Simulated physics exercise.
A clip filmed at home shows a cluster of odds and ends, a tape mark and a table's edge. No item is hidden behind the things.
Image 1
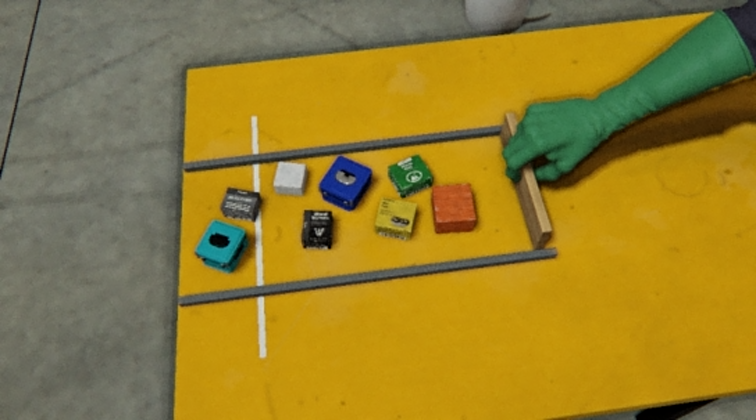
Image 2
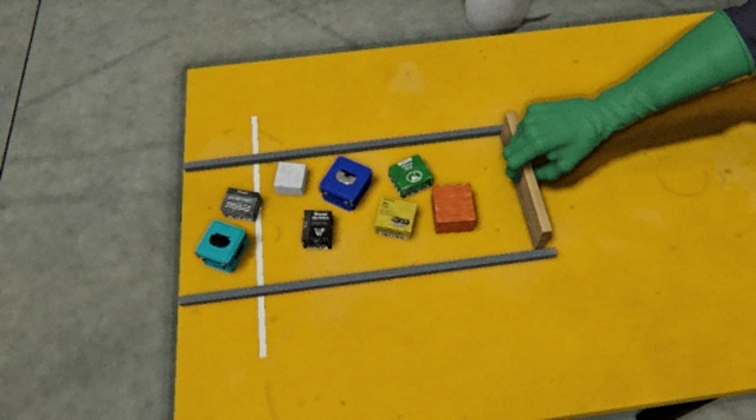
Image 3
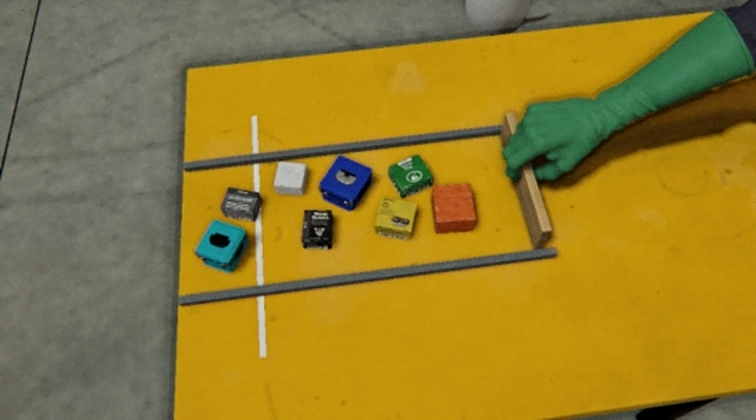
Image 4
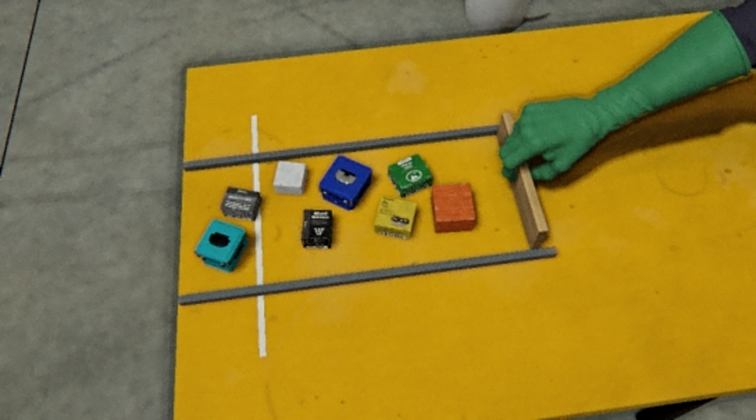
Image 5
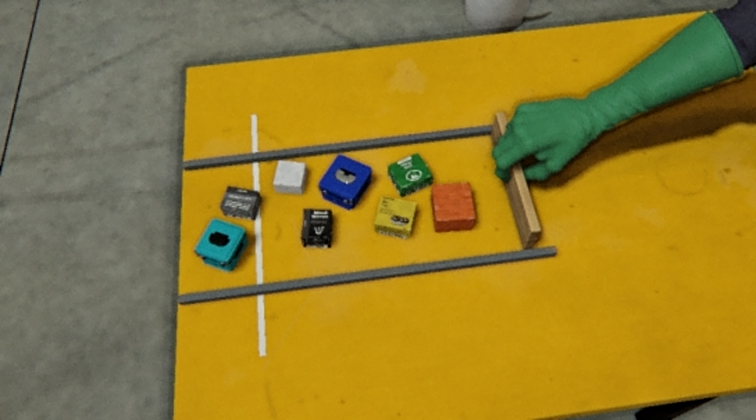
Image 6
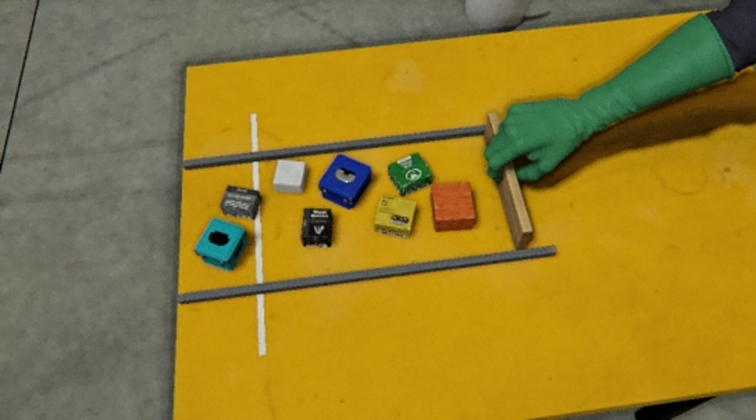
In the video, a green-gloved hand holds a wooden board upright between two grey rails on a yellow table, then slides it slightly left toward eight small, colourful boxes and blocks, which stay still near a white tape line.
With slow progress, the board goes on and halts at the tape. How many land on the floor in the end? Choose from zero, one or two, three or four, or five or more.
In the end, three or four land there.
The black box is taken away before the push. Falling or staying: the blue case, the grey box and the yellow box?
I'd say the blue case stays up, the grey box does not stay, and the yellow box stays up.
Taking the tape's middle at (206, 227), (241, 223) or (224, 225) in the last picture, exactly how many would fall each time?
Per try in turn: 6, 4, 6.
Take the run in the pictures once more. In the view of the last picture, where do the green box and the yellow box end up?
Close to (238, 189); the other close to (199, 243).
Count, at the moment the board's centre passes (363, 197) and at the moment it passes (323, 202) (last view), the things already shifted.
So 6, and at the other place 8.
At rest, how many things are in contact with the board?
Well, it touches 2.
A little later, none off yet; turquoise case at rest near (223, 245); grey box at rest near (241, 202); white block at rest near (291, 177).
Next, none off yet; turquoise case moving near (213, 247); grey box at rest near (239, 206); white block shifted about its own width near (248, 182).
When it is over, the number that fall off is three or four; down, black box, white block, grey box and turquoise case.
